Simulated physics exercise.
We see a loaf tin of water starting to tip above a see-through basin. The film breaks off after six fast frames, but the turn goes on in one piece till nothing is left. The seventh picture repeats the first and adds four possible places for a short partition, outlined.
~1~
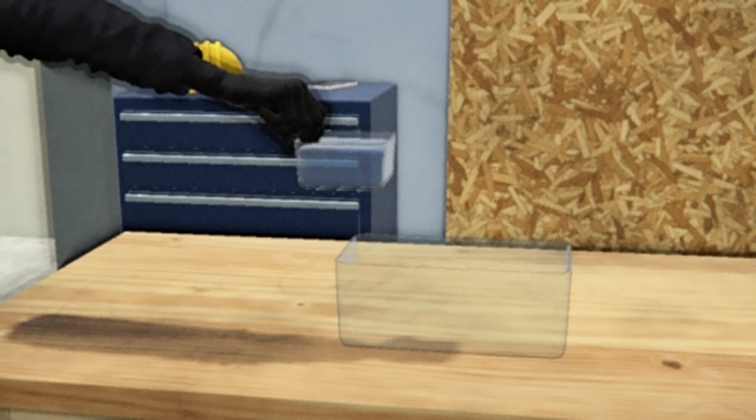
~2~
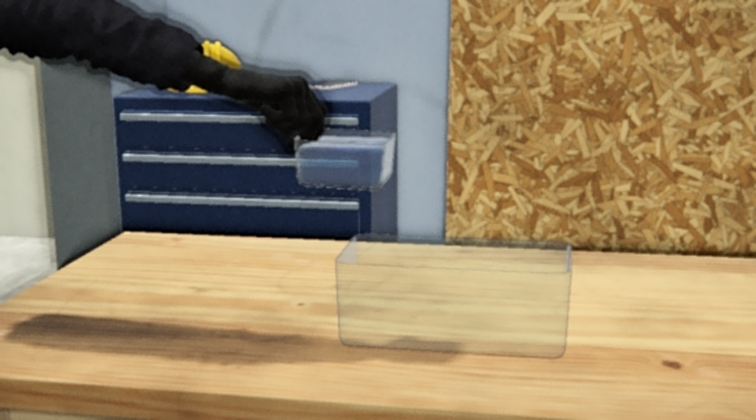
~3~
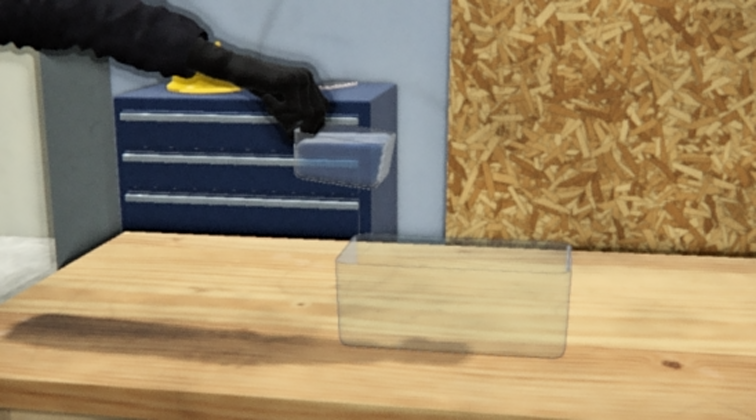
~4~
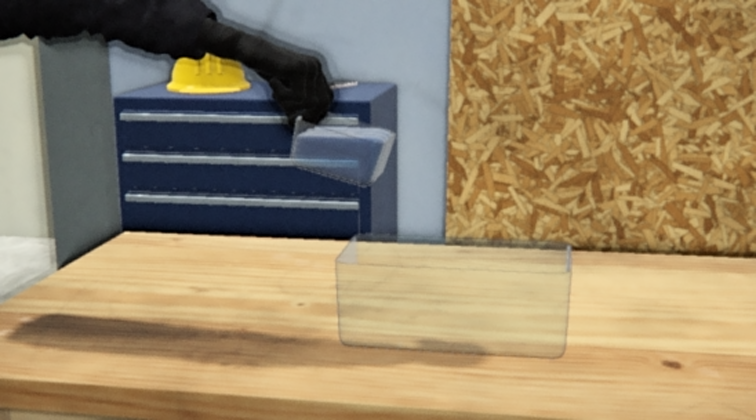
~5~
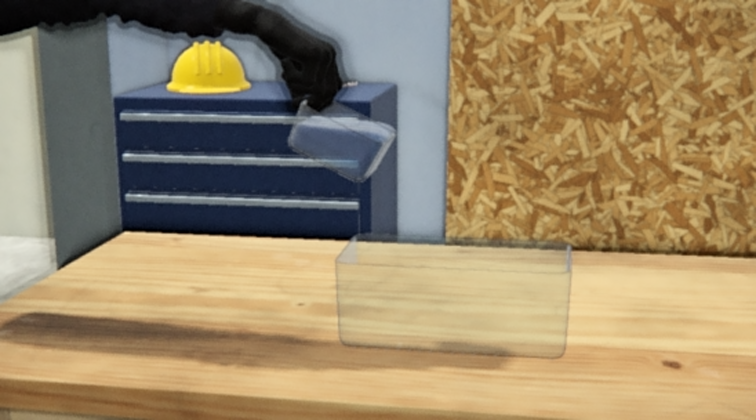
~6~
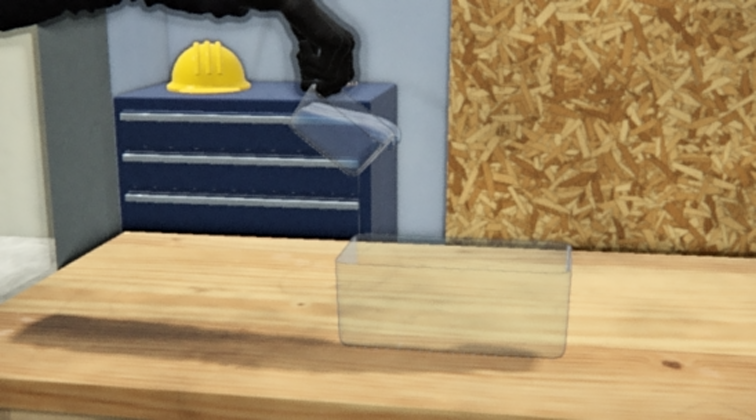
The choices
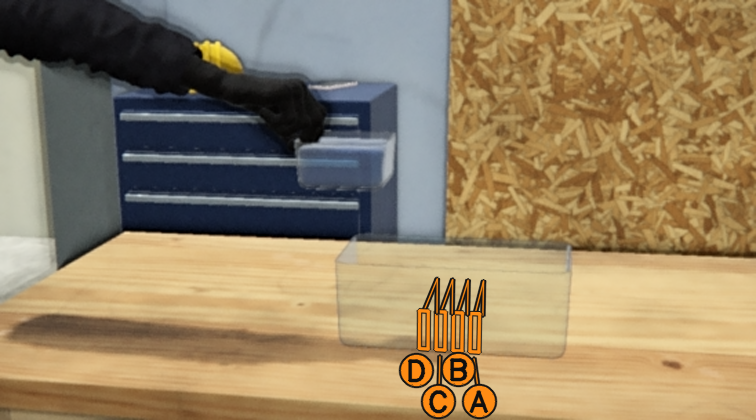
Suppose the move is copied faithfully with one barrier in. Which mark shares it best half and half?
The answer is place A.
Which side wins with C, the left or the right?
The right side.
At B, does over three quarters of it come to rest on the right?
No, it does not.
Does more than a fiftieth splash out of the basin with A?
Yes.
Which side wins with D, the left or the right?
The right side.
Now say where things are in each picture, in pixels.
Upright, lip at (389, 138); basin from (339, 344) to (566, 357); nothing has left yet.
Upright, lip at (389, 138); nothing has left yet.
Tipped about 7°, lip at (389, 138); nothing has left yet.
Tipped about 15°, lip at (389, 138); water is over the lip, down to (389, 138).
Tipped about 26°, lip at (389, 138); water is over the lip, down to (389, 138).
Tipped about 38°, lip at (389, 138); water is over the lip, down to (392, 145).
On the marked copy, A at (473, 358); B at (456, 357); C at (439, 356); D at (423, 355).
If A is chosen, about 49 % ends left of the wall and 45 % right of it; 6 % is lost outside.
If B is chosen, about 32 % ends left of the wall and 61 % right of it; 6 % is lost outside.
If C is chosen, about 18 % ends left of the wall and 76 % right of it; 6 % is lost outside.
If D is chosen, about 15 % ends left of the wall and 78 % right of it; 7 % is lost outside.
